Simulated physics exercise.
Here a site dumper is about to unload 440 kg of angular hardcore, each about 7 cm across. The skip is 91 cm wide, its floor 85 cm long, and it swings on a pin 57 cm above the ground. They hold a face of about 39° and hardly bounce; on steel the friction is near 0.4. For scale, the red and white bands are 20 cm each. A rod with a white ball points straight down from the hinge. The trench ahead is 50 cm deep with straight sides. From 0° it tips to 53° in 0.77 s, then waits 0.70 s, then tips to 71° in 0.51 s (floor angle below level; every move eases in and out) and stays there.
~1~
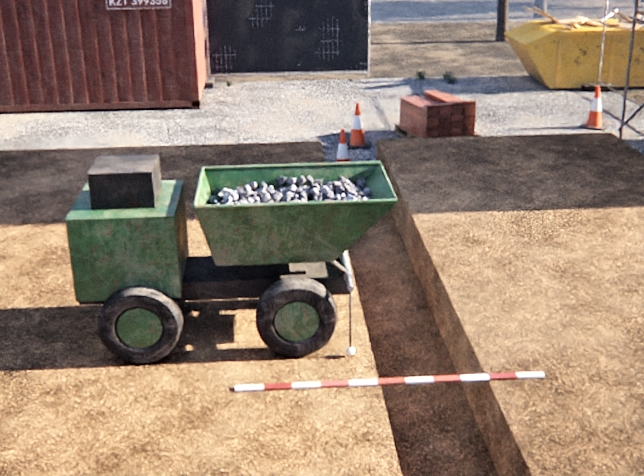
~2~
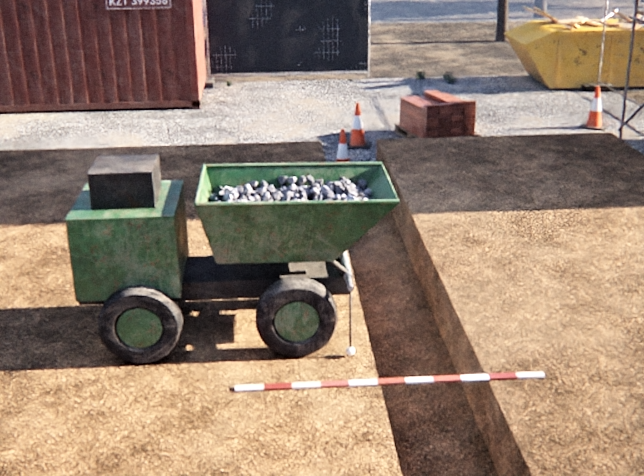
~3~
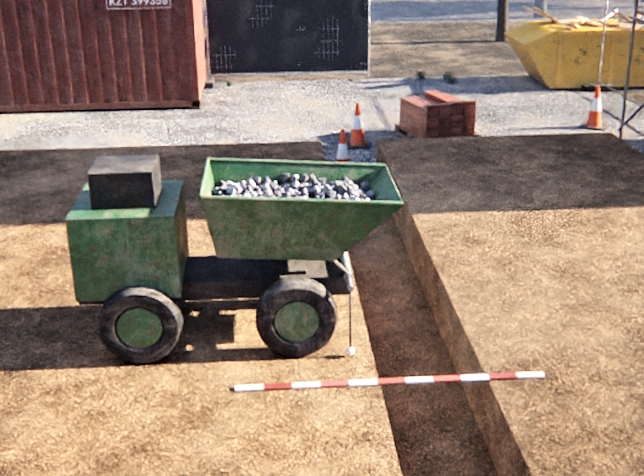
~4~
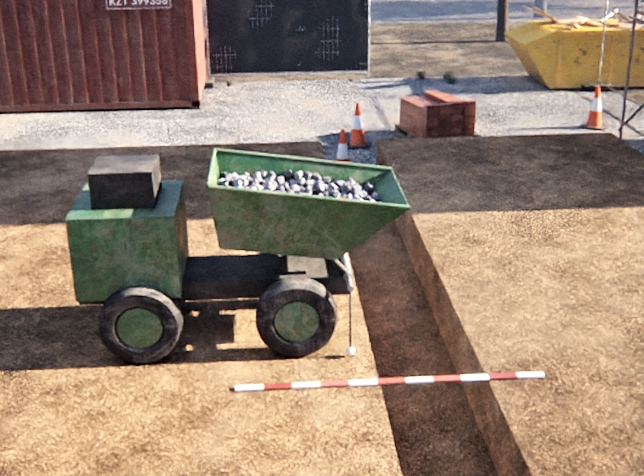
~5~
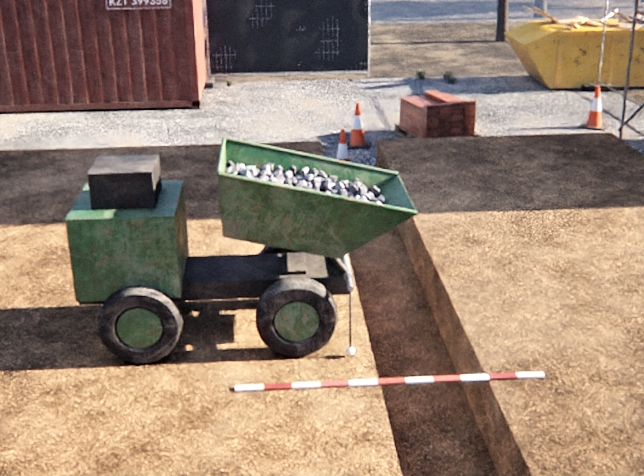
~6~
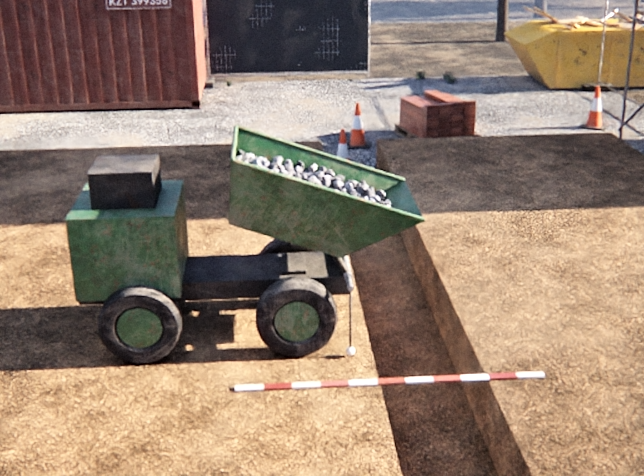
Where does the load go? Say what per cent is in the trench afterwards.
Close to 60 in a hundred.
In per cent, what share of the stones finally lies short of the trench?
Near 0 in a hundred.
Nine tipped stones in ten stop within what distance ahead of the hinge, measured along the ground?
About 130 cm.
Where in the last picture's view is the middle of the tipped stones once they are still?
Near (448, 354).
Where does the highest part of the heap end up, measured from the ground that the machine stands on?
Some 24 cm above that level.
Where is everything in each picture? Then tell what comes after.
In the first frame, the skip is at 0°, its lip at (397, 201); the top of the load is at (306, 189).
The second frame shows lip at (399, 202), floor tilted 1°, highest stones at (298, 189).
In the third frame, the skip is at 4°, its lip at (403, 204); the top of the load is at (268, 186).
The fourth frame shows lip at (409, 208), floor tilted 8°, highest stones at (245, 180).
In the fifth frame, the skip is at 14°, its lip at (417, 213); the top of the load is at (248, 171).
The sixth frame shows lip at (424, 220), floor tilted 20°, highest stones at (252, 161).
A little later the floor is at 45°; 100 % in the skip; the foremost stones are at (412, 230).
Then the floor is at 53°; 99 % in the skip, 1 % in the trench; the foremost stones are at (448, 245).
Later still the floor is at 71°; 47 % in the skip, 22 % in the trench, 31 % past the trench; the foremost stones are at (594, 322).
In the end the floor is at 71°; 0 % in the skip, 61 % in the trench, 39 % past the trench; the foremost stones are at (584, 306).
